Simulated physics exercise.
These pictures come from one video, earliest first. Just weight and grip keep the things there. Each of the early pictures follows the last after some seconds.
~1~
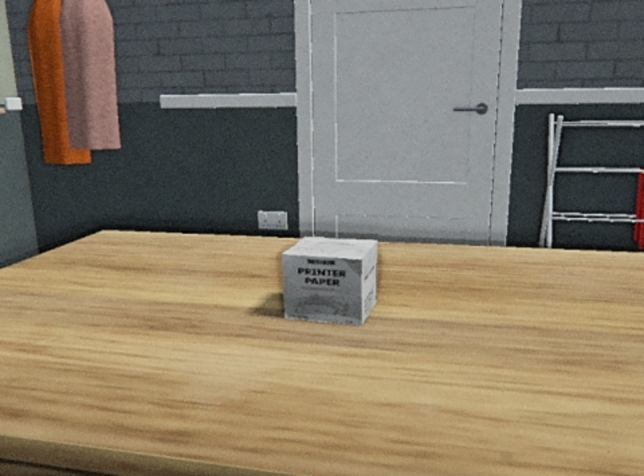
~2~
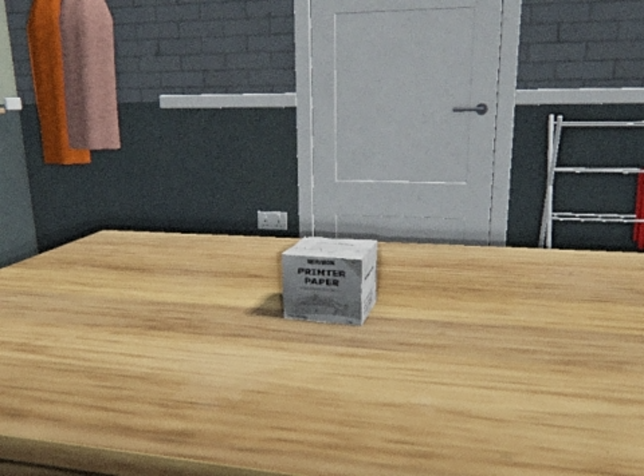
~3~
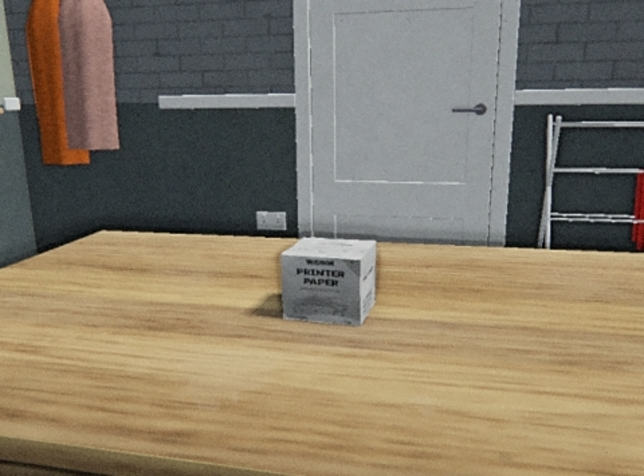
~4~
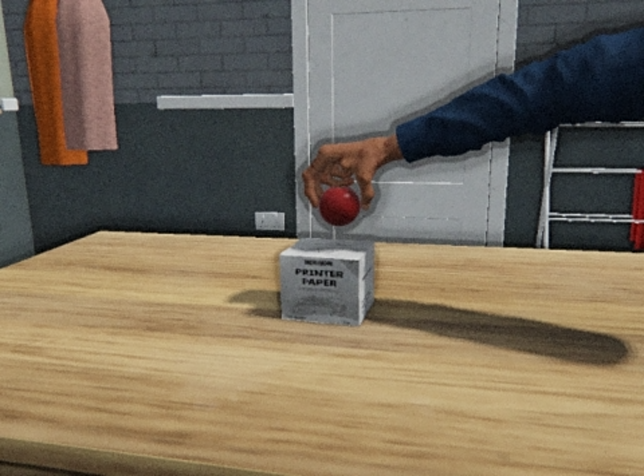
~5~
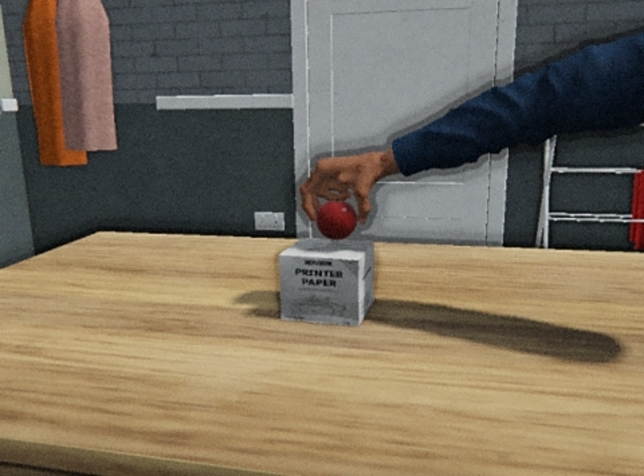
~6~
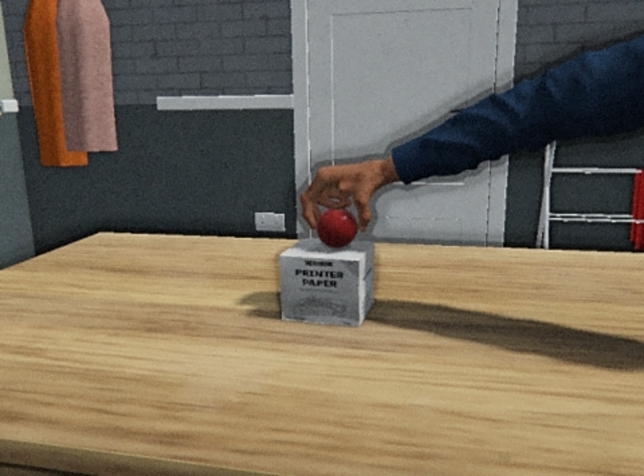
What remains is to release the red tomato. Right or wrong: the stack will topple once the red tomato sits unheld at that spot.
Wrong.
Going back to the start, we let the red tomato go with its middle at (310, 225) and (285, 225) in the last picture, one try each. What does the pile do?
Try one: Stable. Try two: Collapse.
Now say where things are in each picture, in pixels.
The last thing is not in view yet; white box (332, 278), in the first frame.
The last thing is not in view yet; white box (332, 278), in the second frame.
The last thing is not in view yet; white box (331, 279), in the third frame.
Still above its spot; red tomato (340, 206); white box (329, 279), in the fourth frame.
Still above its spot; red tomato (337, 219); white box (329, 279), in the fifth frame.
In place under the hand; red tomato (337, 228); white box (329, 280), in the sixth frame.
Then, 0.30 s on from there, no change.
Then, 0.70 s on from there, red tomato resting near (337, 228).
In the end, both unmoved. At the end, from the last picture's camera, red tomato near (337, 228). The pile stays up.
